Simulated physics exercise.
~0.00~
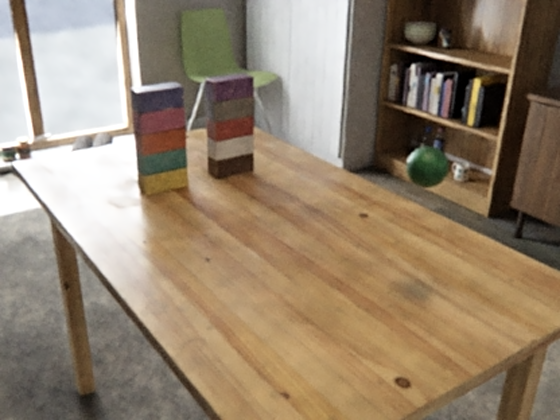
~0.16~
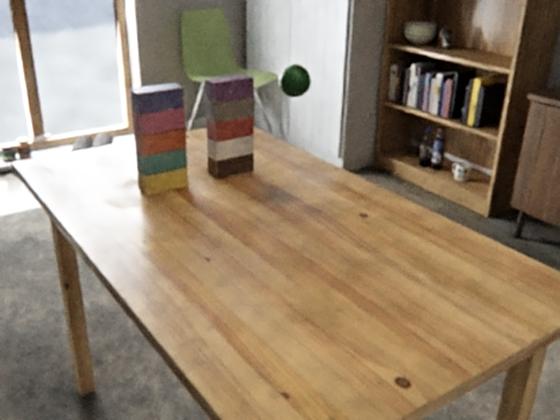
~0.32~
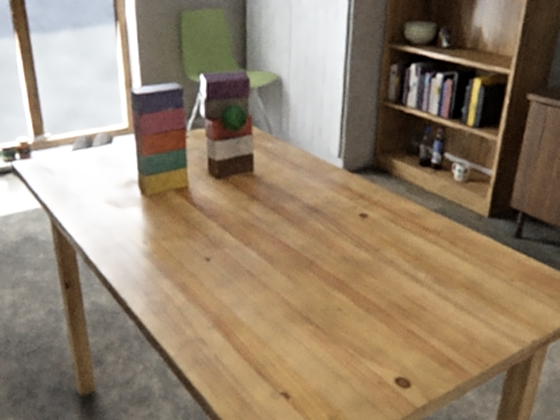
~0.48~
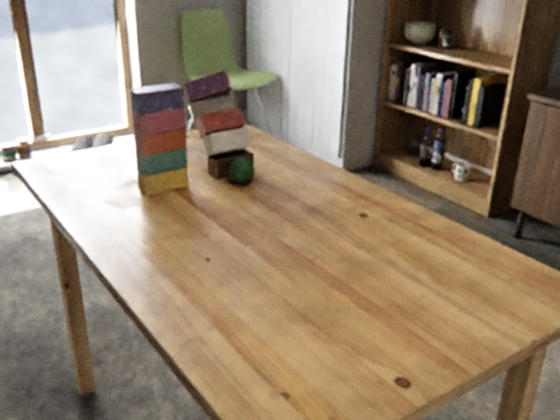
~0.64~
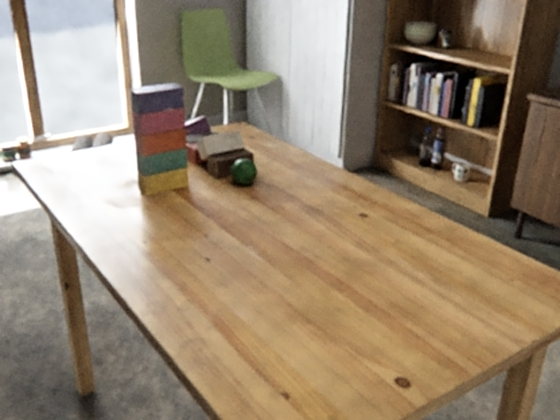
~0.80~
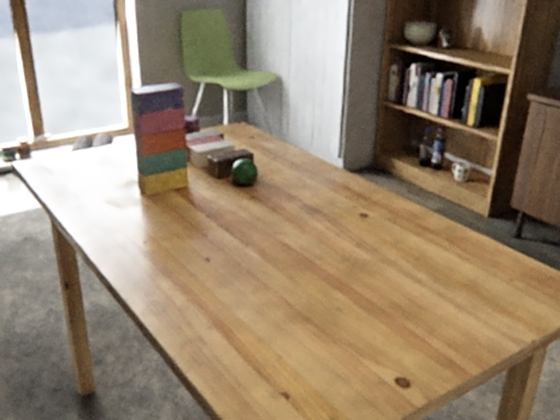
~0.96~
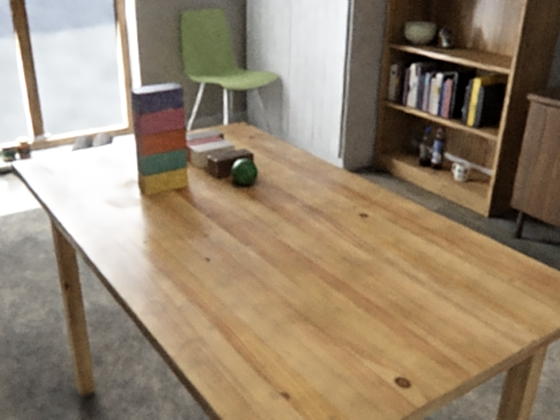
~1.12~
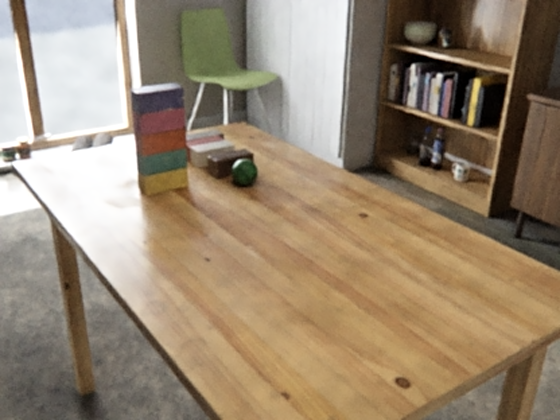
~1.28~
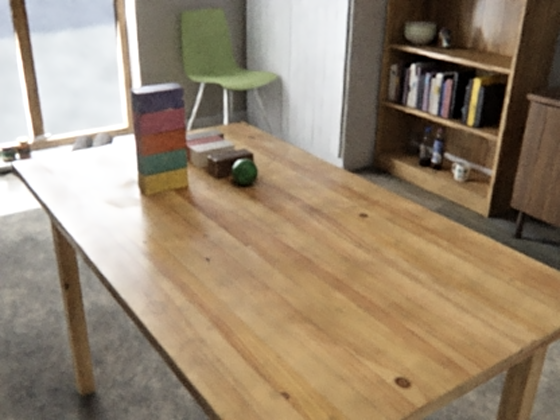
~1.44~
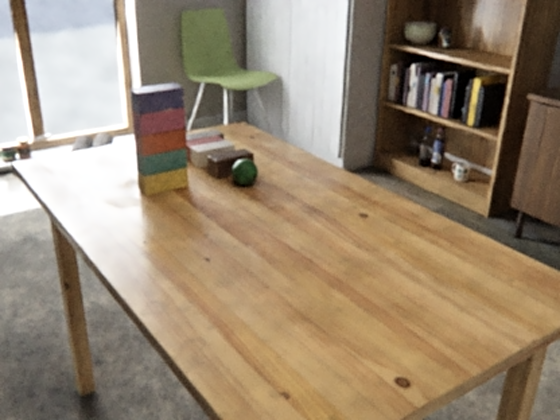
On a wooden table in a room with a bookshelf, a green ball flies in from the right and hits the right-hand of two block stacks, toppling its upper blocks backward, and ends resting beside the brown block while the left stack still stands.
